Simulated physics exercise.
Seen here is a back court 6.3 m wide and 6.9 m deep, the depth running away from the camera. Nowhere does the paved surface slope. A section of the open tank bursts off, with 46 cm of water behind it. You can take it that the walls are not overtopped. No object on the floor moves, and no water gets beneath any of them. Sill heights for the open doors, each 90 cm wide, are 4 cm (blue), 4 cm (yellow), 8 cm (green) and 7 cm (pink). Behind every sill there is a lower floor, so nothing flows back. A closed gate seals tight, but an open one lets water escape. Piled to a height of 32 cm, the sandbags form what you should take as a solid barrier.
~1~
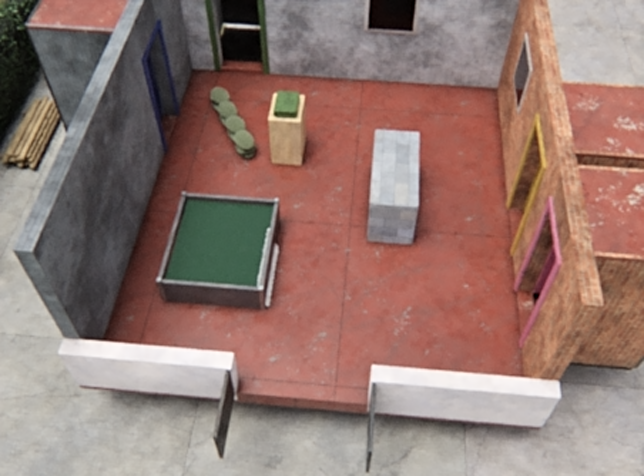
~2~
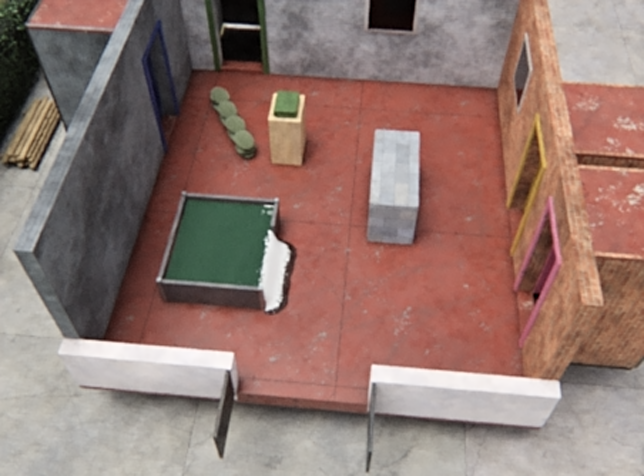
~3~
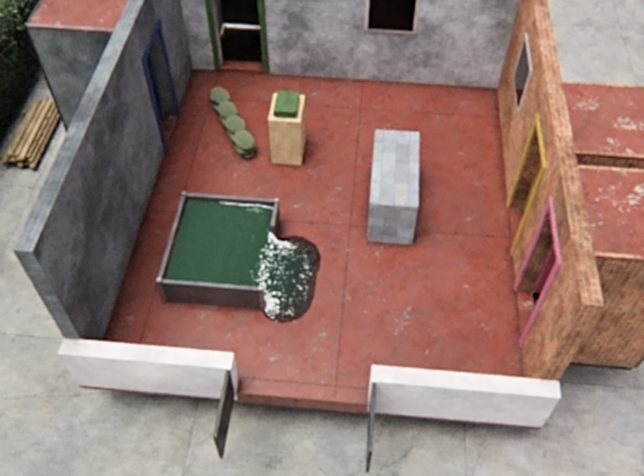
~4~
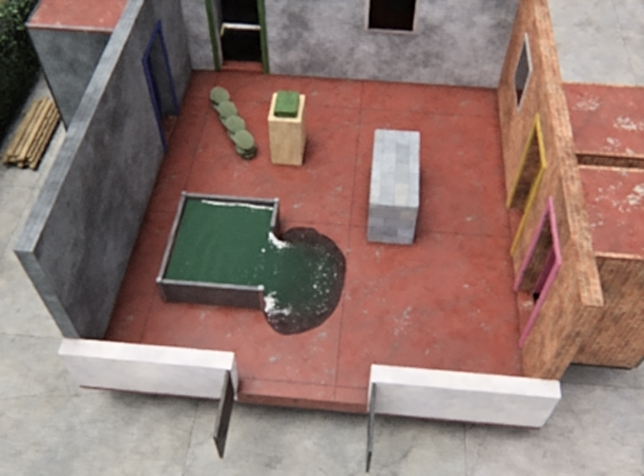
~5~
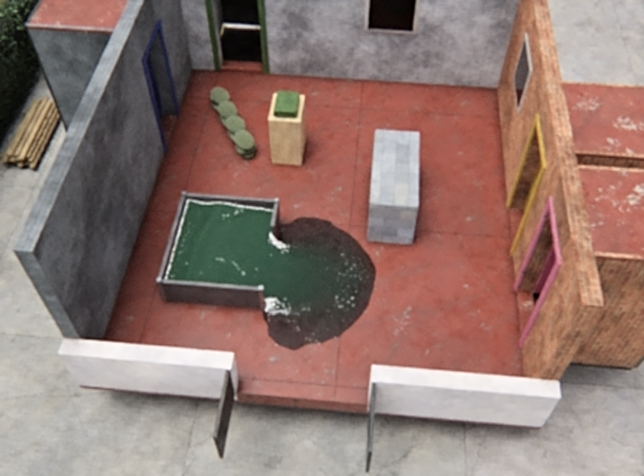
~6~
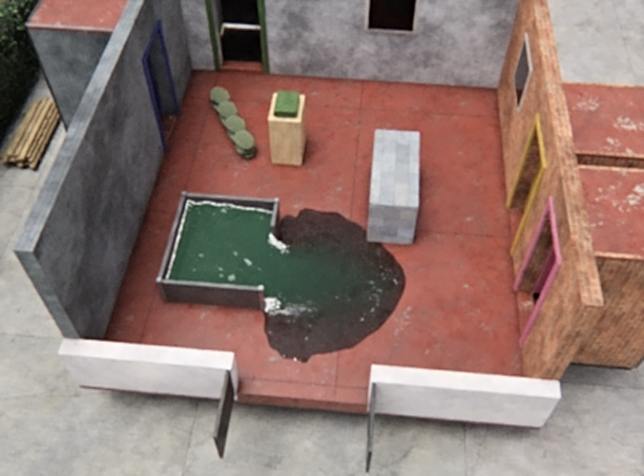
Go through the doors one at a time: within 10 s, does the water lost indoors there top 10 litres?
Blue door: Within the limit; yellow door: Past the limit; green door: Within the limit; pink door: Past the limit.
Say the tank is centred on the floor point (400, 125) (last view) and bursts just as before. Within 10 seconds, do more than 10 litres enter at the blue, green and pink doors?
Checking the limit: Blue is within it, green is within it and pink is within it.
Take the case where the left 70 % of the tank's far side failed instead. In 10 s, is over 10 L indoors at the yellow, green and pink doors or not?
Here's how it goes: Yellow falls short, green exceeds it, pink falls short.
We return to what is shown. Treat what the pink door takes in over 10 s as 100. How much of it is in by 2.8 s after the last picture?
Estimate: Around 70 per cent.
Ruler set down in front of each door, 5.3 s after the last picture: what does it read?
Centimetres: Blue 0 / yellow 6 / green 0 / pink 6.
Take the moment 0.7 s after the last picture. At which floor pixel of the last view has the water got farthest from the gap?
I'd put it near pixel (508, 315) of the last picture.
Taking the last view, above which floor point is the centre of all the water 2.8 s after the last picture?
Around (354, 282).
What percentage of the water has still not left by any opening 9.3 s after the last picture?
Share still there: About 78 %.
Then, 0.7 s after the last picture water covers 20 % of the floor and is deepest (22 cm) near (280, 287); blue door not reached, yellow door not reached, green door not reached, pink door not reached.
Then, 1.5 s after the last picture water covers 30 % of the floor and is deepest (18 cm) near (505, 277); blue door not reached, yellow door 7 cm at the sill, 1 L in, green door not reached, pink door 15 cm at the sill, 16 L in.
Then, 2.8 s after the last picture water covers 35 % of the floor and is deepest (16 cm) near (512, 356); blue door not reached, yellow door 8 cm at the sill, 19 L in, green door not reached, pink door 15 cm at the sill, 58 L in.
Then, 5.3 s after the last picture water covers 40 % of the floor and is deepest (9 cm) near (405, 252); blue door not reached, yellow door 6 cm at the sill, 32 L in, green door not reached, pink door 6 cm at the sill, 84 L in.
Then, 9.3 s after the last picture water covers 60 % of the floor and is deepest (6 cm) near (481, 94); blue door not reached, yellow door 3 cm at the sill, 36 L in, green door not reached, pink door 4 cm at the sill, 84 L in.
